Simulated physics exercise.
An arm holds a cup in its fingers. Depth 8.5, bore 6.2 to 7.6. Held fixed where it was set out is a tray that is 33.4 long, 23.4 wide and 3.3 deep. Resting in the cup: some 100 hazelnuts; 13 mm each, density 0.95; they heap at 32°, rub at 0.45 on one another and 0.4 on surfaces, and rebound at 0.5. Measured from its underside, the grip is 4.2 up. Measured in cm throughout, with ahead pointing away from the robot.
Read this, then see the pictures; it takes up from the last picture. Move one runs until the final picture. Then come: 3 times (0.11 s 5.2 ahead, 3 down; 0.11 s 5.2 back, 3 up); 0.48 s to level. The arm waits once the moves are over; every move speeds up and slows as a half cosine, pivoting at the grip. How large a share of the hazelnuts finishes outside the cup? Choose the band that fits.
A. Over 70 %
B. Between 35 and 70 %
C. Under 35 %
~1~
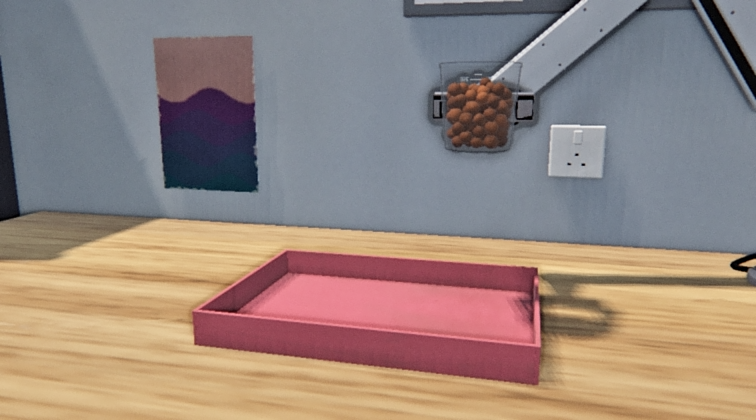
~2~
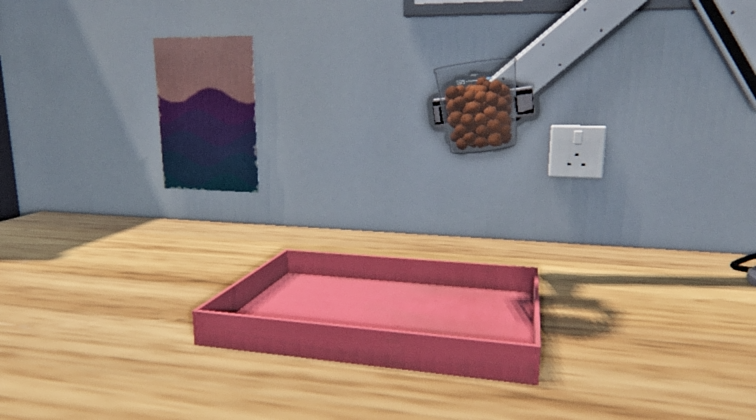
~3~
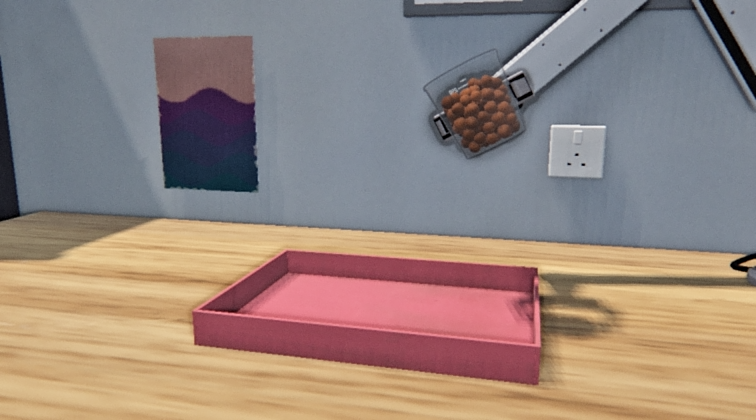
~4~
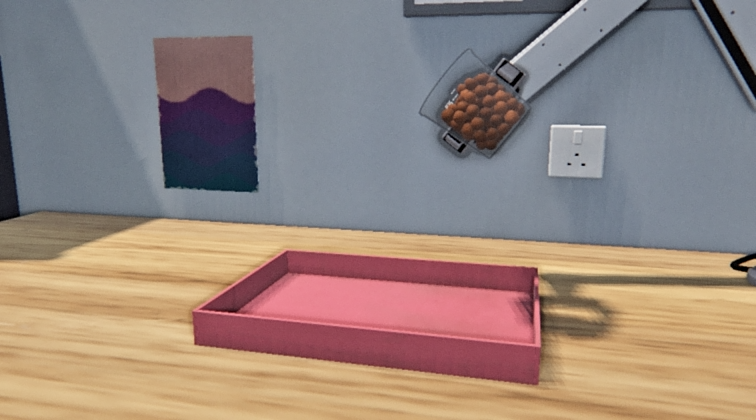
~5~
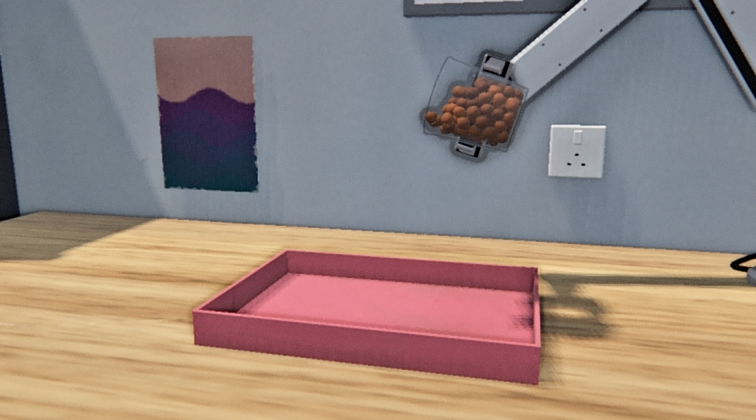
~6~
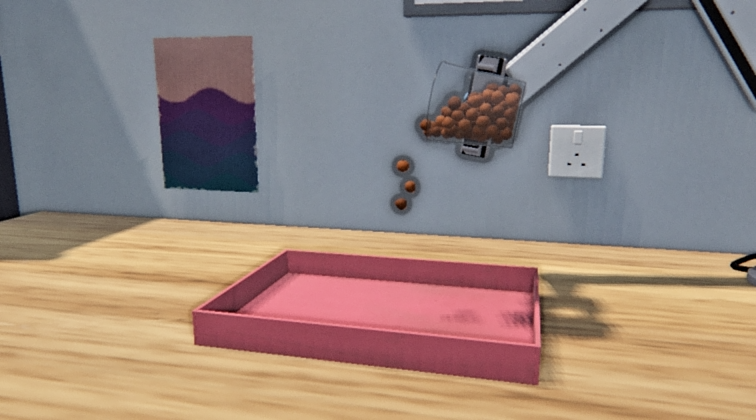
Option A: Over 70 %.
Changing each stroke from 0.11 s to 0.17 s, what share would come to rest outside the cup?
Estimate: Near 70 per cent.
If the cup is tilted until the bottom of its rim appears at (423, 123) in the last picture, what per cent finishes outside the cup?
Estimate: About 45 per cent.
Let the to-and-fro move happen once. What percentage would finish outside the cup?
It would come to about 60 %.
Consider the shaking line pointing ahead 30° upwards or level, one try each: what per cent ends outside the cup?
About 100 and 100 per cent.
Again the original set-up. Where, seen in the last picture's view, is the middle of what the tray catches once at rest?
Roughly at (326, 303) in the last picture.
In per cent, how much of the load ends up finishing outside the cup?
About 80 %.
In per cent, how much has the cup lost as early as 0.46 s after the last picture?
About 65 in a hundred parts are out by then.
Then, 0.46 s later, tilted 81° forward, highest piece 24 above the table; 44 in the tray, 34 in the cup, 1 on the table or floor, 18 in flight or on a rim.
Then, 0.91 s later, tilted 37° forward, highest piece 25 above the table; 67 in the tray, 20 in the cup, 10 on the table or floor.
Then, 1.34 s later, level, highest piece 23 above the table; 67 in the tray, 20 in the cup, 10 on the table or floor.
Then, 2.39 s later, level, highest piece 23 above the table; 67 in the tray, 20 in the cup, 10 on the table or floor.
At rest, 67 in the tray, 20 in the cup, 10 on the table or floor. That is 79 % outside the cup.
